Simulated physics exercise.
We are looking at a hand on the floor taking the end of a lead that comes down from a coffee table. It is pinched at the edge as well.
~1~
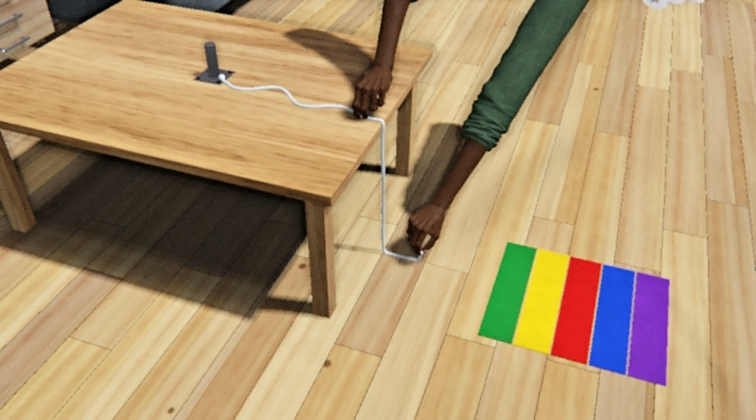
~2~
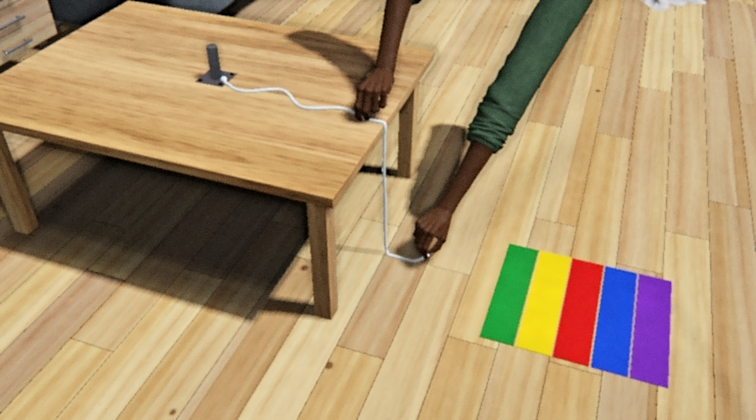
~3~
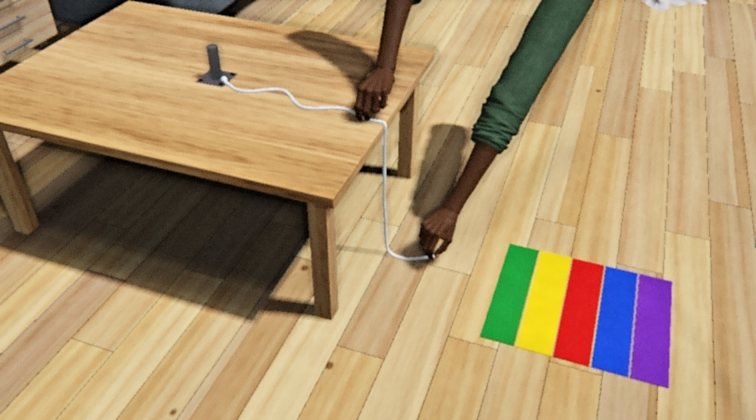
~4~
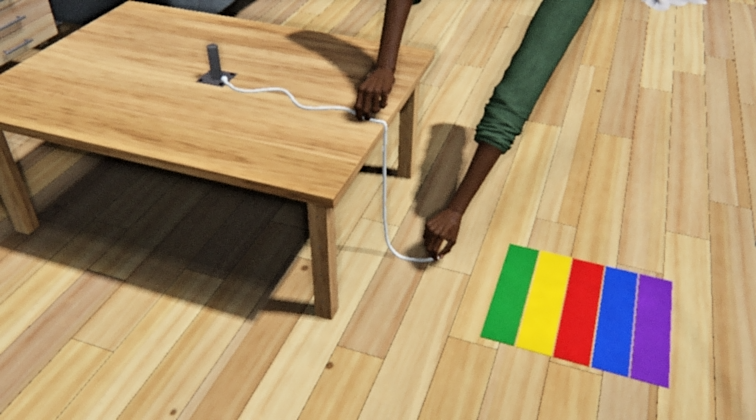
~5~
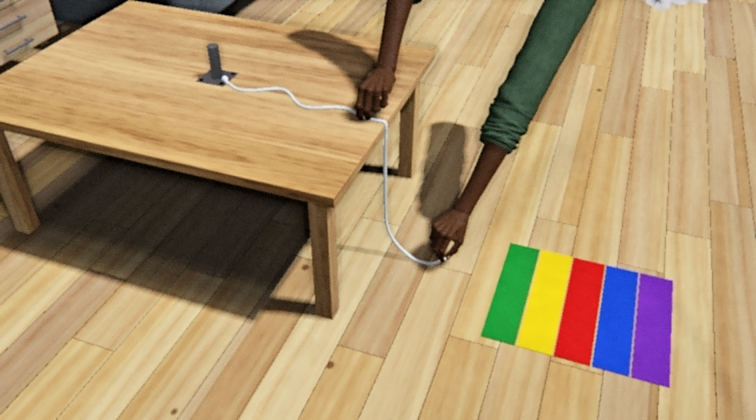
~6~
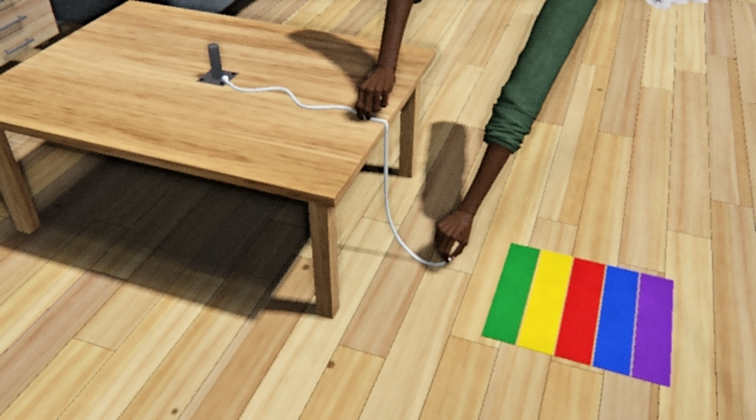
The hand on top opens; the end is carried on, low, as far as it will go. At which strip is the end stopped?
The end stops over the yellow strip.
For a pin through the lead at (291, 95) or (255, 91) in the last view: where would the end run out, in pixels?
In that order: (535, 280) and (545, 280).
A little later, end near (487, 268); short of the strips.
Next, end near (526, 278); over green.
When it is tight, end near (550, 284); over yellow. It gets as far as the yellow strip.
